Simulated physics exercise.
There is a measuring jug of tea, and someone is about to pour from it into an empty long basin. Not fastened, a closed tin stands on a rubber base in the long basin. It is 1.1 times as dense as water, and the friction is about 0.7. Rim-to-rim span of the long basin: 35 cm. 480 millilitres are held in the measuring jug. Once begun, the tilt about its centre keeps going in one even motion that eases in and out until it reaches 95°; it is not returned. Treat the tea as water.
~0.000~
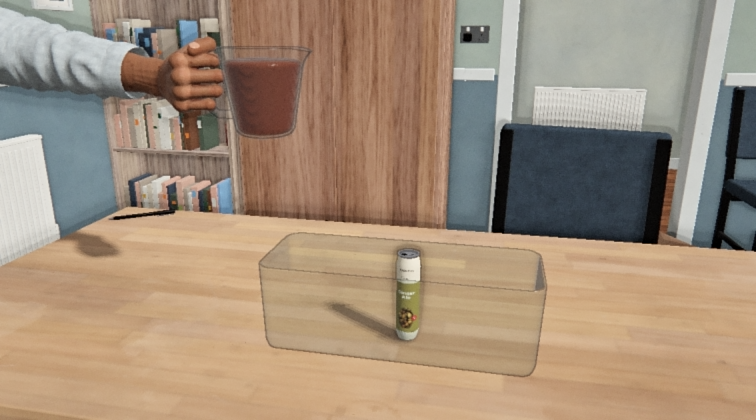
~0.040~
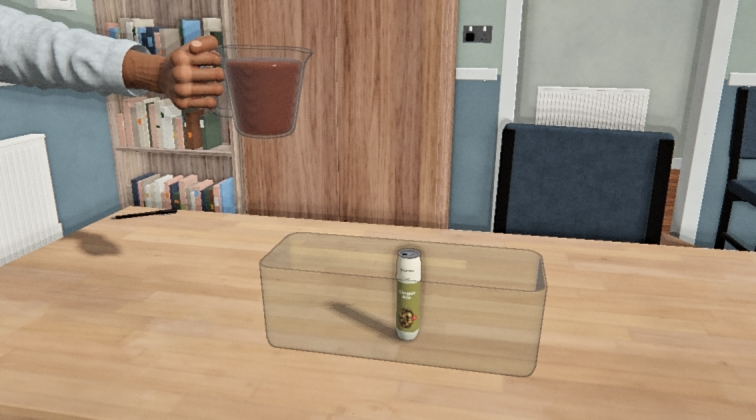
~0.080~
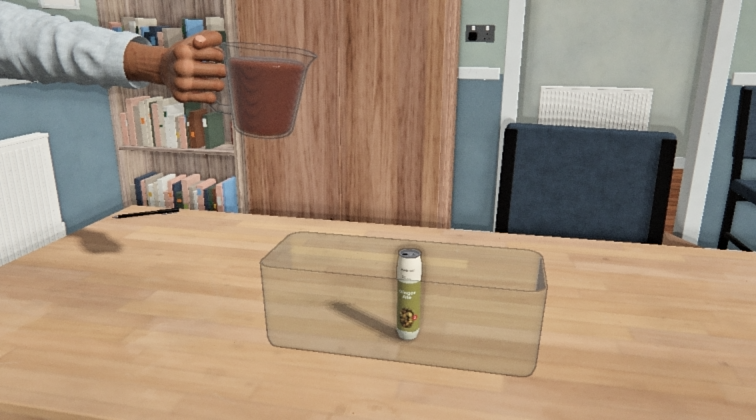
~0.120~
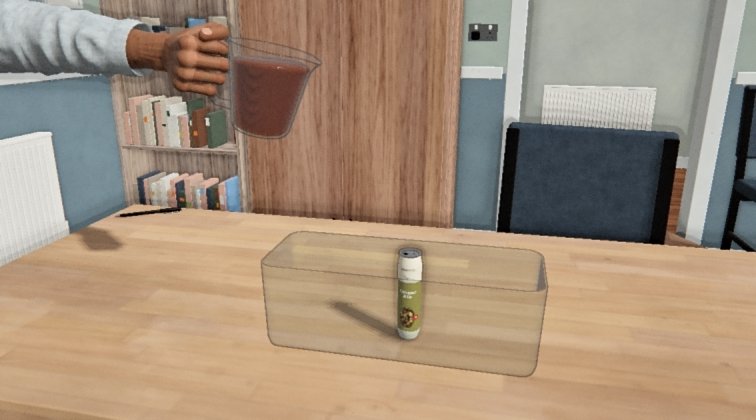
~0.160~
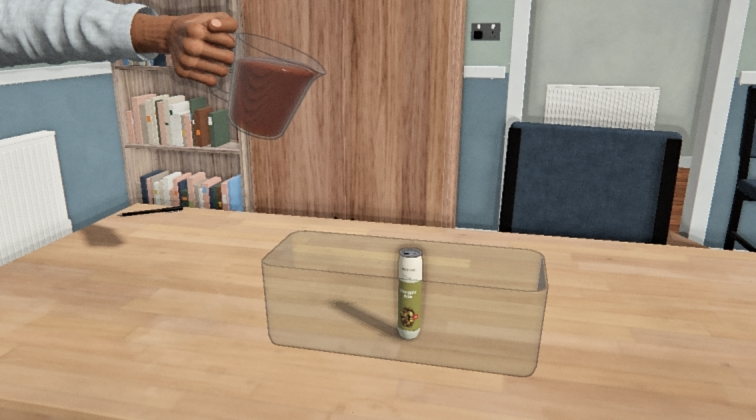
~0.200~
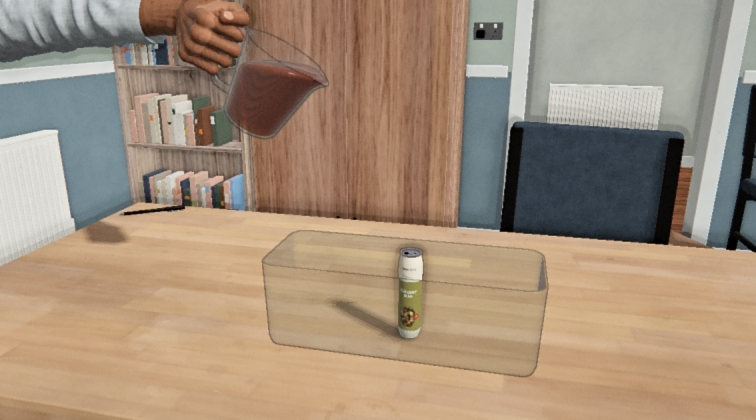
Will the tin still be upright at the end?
It tips.
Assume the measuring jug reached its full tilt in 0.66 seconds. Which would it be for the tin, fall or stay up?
In that case the tin does not tip.
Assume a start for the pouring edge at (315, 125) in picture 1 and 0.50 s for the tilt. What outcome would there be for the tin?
It does not tip.
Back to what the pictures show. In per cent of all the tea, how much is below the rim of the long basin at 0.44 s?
Near 6 in a hundred.
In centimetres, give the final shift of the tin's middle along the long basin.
8.5 cm.
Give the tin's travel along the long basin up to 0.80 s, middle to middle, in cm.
Centre to centre, close to 5 cm.
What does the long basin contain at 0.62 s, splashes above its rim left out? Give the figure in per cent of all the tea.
Some 58 per cent.
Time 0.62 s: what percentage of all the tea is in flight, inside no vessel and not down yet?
28 per cent, roughly.
Then, 0.44 s in, the tilt is 92° and 49 per cent is still to pour; the tin stands where it began.
Then, 0.62 s in, the tilt is 95° and 13 per cent is still to pour; the tin leans 8°.
Then, 0.80 s in, the tilt is 95° and 3 per cent is still to pour; the tin leans 41°.
Then, 1.00 s in, the tilt is 95° and 0 per cent is still to pour; the tin lies on its side.
Finally, the tin lies on its side.
